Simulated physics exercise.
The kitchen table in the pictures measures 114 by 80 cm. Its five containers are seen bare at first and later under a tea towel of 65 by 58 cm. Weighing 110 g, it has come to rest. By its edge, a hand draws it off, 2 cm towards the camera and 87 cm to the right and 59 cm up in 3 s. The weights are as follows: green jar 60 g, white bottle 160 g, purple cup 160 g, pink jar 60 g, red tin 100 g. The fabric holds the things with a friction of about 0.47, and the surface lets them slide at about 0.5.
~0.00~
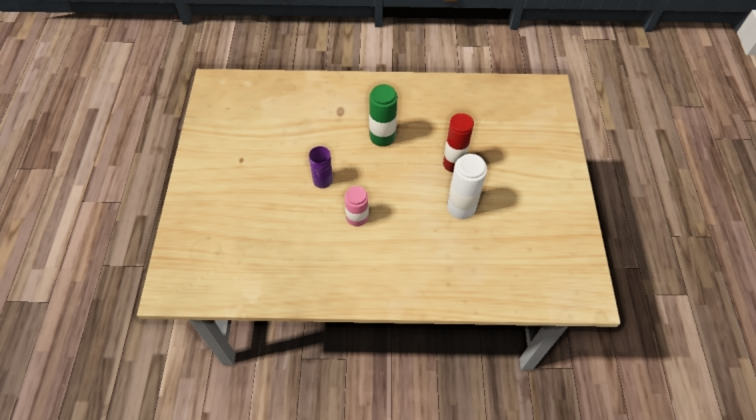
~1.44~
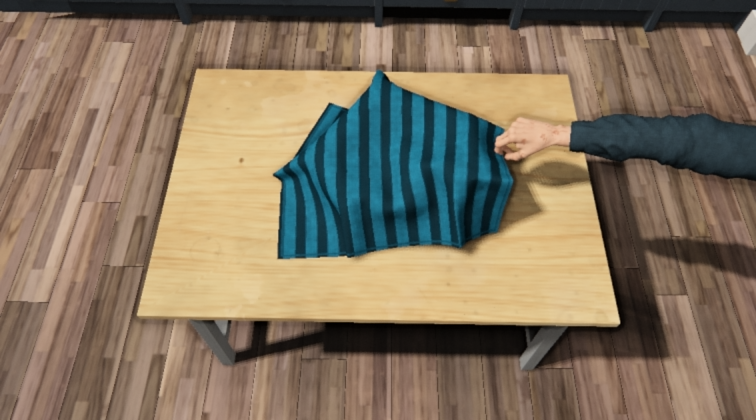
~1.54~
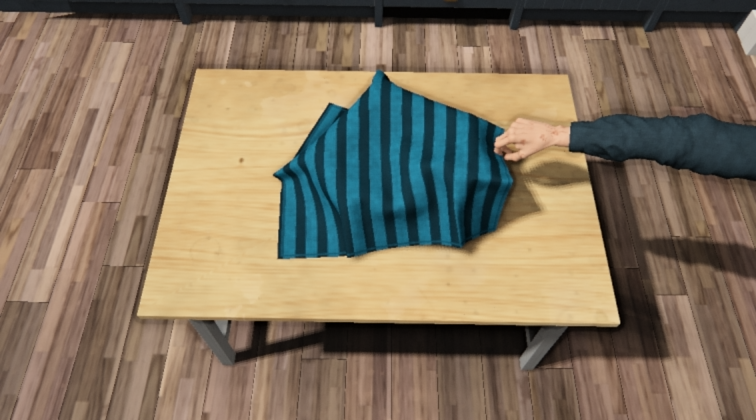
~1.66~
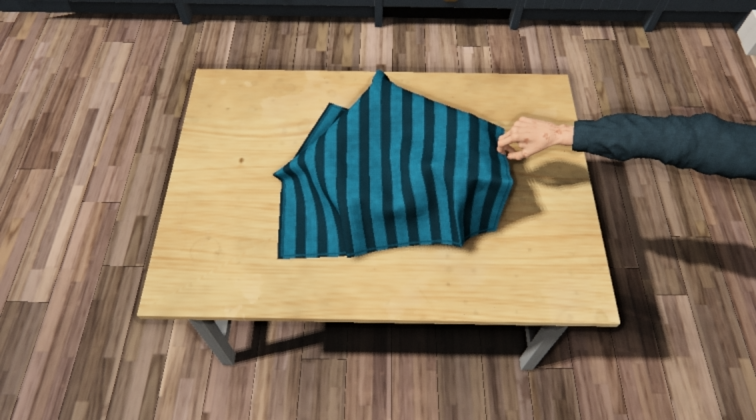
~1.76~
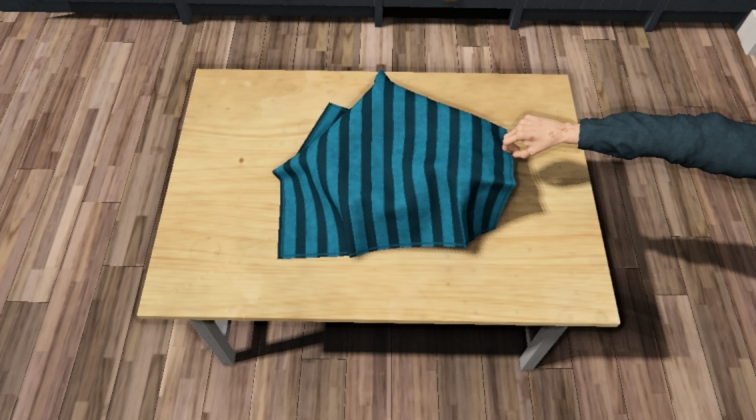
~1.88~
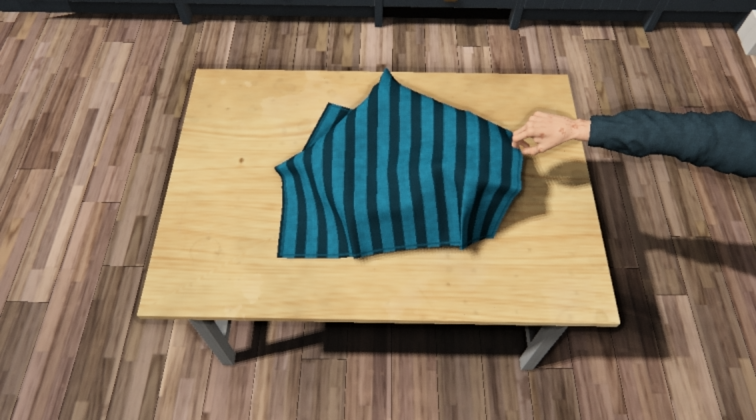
A striped teal cloth covers the containers on the table as a hand slowly tugs it slightly right.
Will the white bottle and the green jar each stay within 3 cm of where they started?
The white bottle does not stay where it was, the green jar does not stay where it was.
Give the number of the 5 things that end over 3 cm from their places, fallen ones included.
My count is 4.
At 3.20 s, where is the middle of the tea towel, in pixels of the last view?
About (657, 123).
By 2.5 s, middle of the tea towel at (488, 140); green jar on its side, 13 cm off its start, white bottle 8 cm off its start, pink jar on its side, 12 cm off its start.
By 3.2 s, middle of the tea towel at (657, 123); white bottle on its side, 27 cm off its start, green jar on its side, 13 cm off its start, pink jar on its side, 29 cm off its start.
By 3.9 s, middle of the tea towel at a place out of view; white bottle over the edge, green jar on its side, 14 cm off its start at (426, 149), pink jar on its side, 47 cm off its start at (541, 263).
By 4.5 s, middle of the tea towel at a place out of view; white bottle over the edge, green jar on its side, 14 cm off its start, pink jar on its side, 64 cm off its start.
By 5.3 s, middle of the tea towel at a place out of view; white bottle over the edge, green jar on its side, 15 cm off its start at (426, 154), pink jar over the edge, red tin on its side, 18 cm off its start at (523, 165).
